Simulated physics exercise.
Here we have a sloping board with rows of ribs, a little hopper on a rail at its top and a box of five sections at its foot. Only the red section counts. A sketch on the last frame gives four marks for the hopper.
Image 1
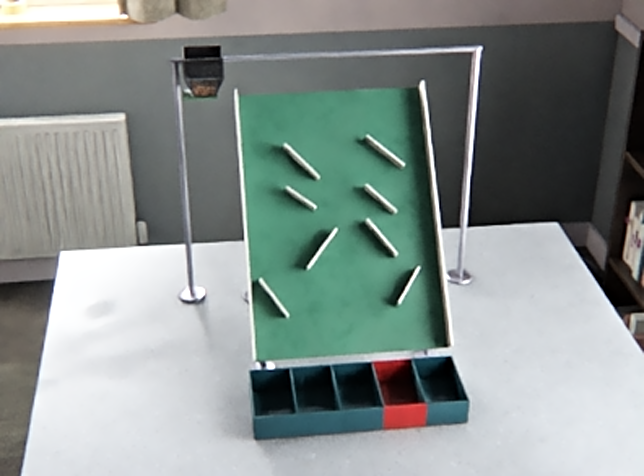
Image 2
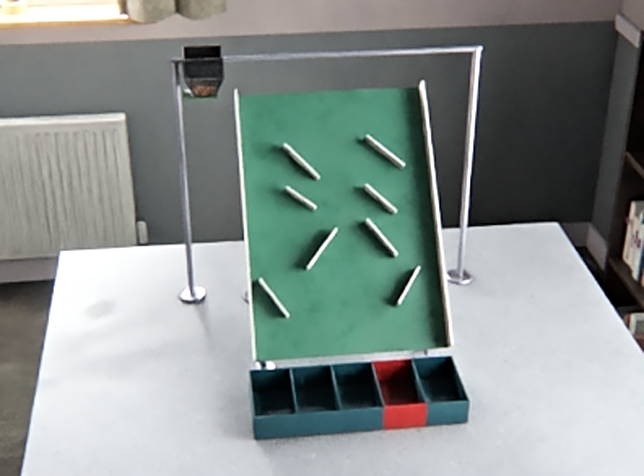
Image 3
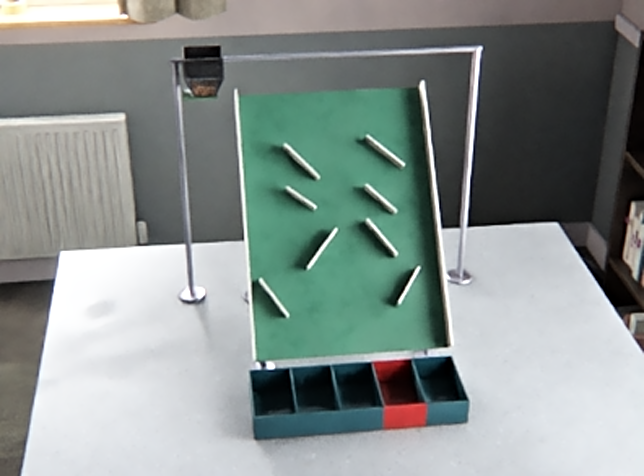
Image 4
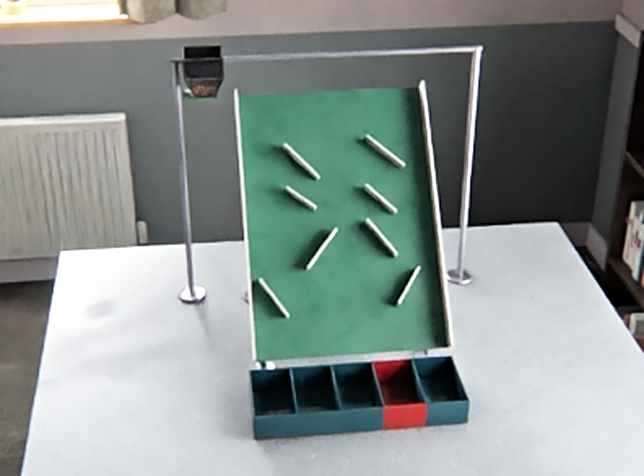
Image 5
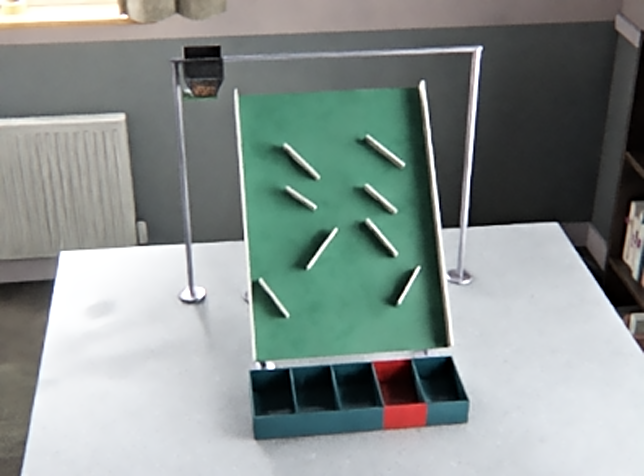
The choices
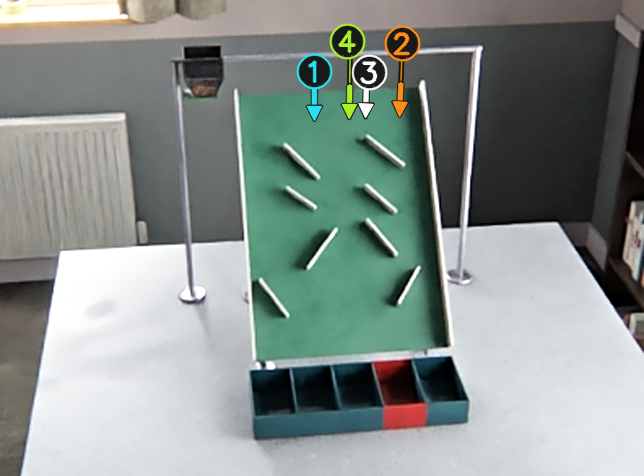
Nothing moves as a small dark hopper sits above a sloping green board with white ribs.
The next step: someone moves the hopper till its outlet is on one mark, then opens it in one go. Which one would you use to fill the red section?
1 works best here.
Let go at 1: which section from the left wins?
The fourth from the left.
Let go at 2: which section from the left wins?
The fifth.
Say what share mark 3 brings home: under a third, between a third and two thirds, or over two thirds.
It is under a third.
On the marked copy, mark 1 meets the board at (314, 115); mark 2 meets the board at (399, 111); mark 3 meets the board at (365, 112); mark 4 meets the board at (349, 113).
If 1 is chosen, roughly two thirds in the red section, about a tenth in other sections, about a tenth outside the box.
If 2 is chosen, not one piece in the red section, almost all in other sections.
If 3 is chosen, just a few in the red section, almost all in other sections, just a few outside the box.
If 4 is chosen, about a tenth in the red section, the larger part in other sections, about a tenth outside the box.
